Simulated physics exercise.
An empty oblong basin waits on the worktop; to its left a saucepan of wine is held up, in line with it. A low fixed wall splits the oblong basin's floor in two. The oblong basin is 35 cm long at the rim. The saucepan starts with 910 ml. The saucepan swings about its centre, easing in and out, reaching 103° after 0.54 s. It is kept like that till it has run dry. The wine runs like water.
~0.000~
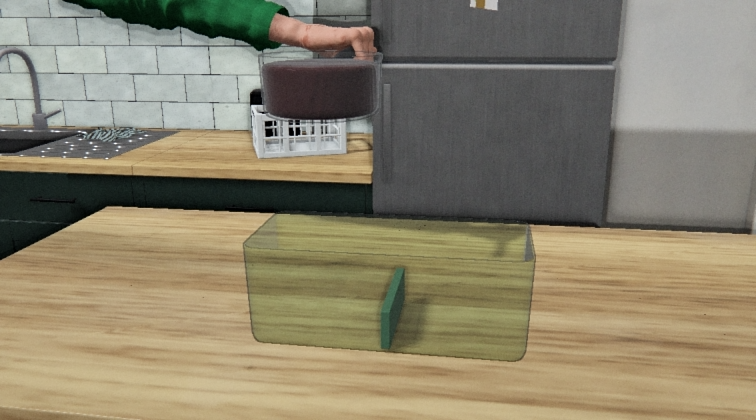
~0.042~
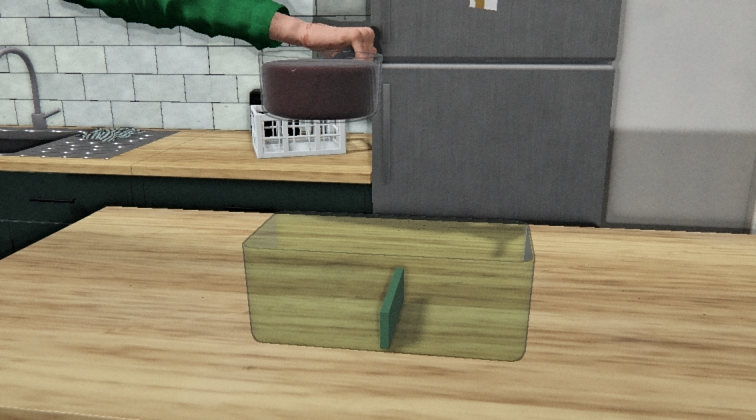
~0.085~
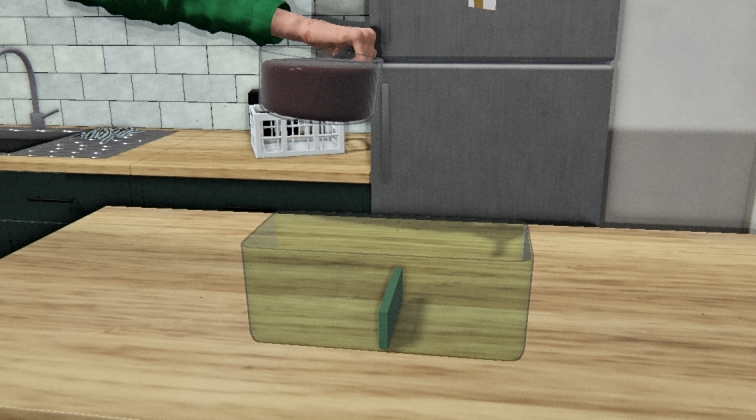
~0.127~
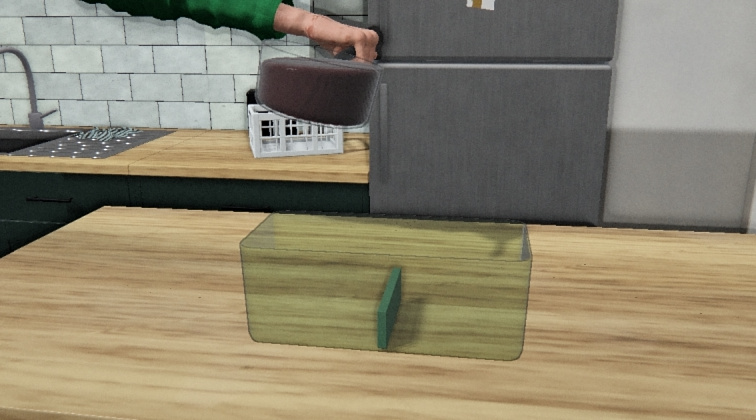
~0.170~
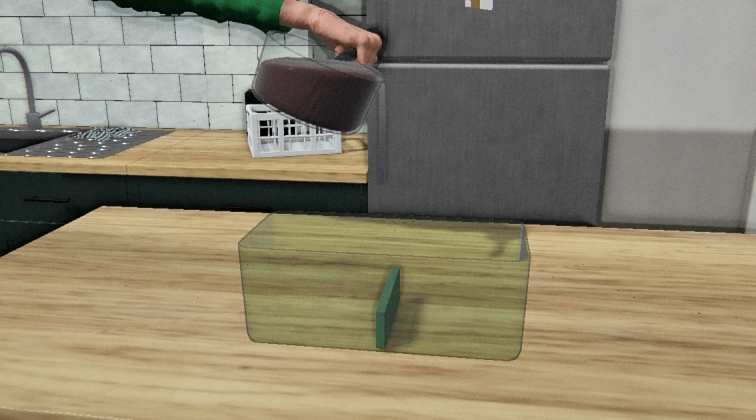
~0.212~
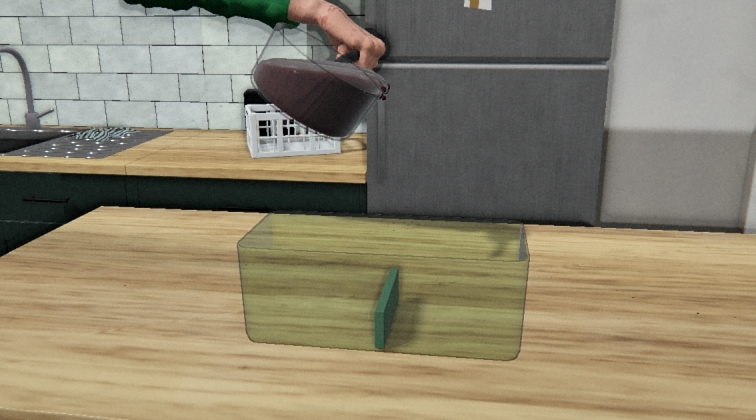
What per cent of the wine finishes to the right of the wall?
About 83 per cent.
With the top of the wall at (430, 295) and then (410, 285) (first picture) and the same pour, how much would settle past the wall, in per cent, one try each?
In turn about 45 and 70 per cent.
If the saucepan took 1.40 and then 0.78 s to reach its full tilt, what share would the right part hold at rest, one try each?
First 90, then 90 per cent.
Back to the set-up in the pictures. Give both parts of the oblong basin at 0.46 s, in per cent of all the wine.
Some 0 per cent left and 20 right.
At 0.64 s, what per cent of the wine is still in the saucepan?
Near 5 in a hundred.
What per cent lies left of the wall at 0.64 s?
Some 7 per cent.
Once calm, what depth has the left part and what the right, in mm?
Some 6 mm on the left and 32 mm on the right.
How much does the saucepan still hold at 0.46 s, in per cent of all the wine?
About 22 per cent.
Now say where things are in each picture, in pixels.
Tilt 0°; pouring edge (380, 56); surface from (266, 64) to (379, 64); the oblong basin's rim runs from (260, 229) to (532, 242); the wall's top is at (394, 289), in the first frame.
Tilt 2°; pouring edge (380, 58); surface from (266, 63) to (379, 65), in the second frame.
Tilt 6°; pouring edge (381, 63); surface from (266, 61) to (379, 67), in the third frame.
Tilt 13°; pouring edge (382, 71); surface from (266, 60) to (381, 68), in the fourth frame.
Tilt 23°; pouring edge (381, 83); surface from (265, 62) to (383, 77); 2 per cent is over the edge, in the fifth frame.
Tilt 34°; pouring edge (379, 96); surface from (261, 61) to (376, 85); 6 per cent is over the edge, in the sixth frame.
Then, 0.46 s in, the tilt is 98° and 23 per cent is still to pour, 0 is left of the wall and 20 right of it.
Then, 0.64 s in, the tilt is 103° and 5 per cent is still to pour, 7 is left of the wall and 78 right of it.
Then, 0.83 s in, the tilt is 103° and 1 per cent is still to pour, 14 is left of the wall and 81 right of it.
Then, 1.04 s in, the tilt is 103° and 0 per cent is still to pour, 15 is left of the wall and 83 right of it.
Finally, 15 per cent lies left of the wall, 83 right of it and 2 outside.
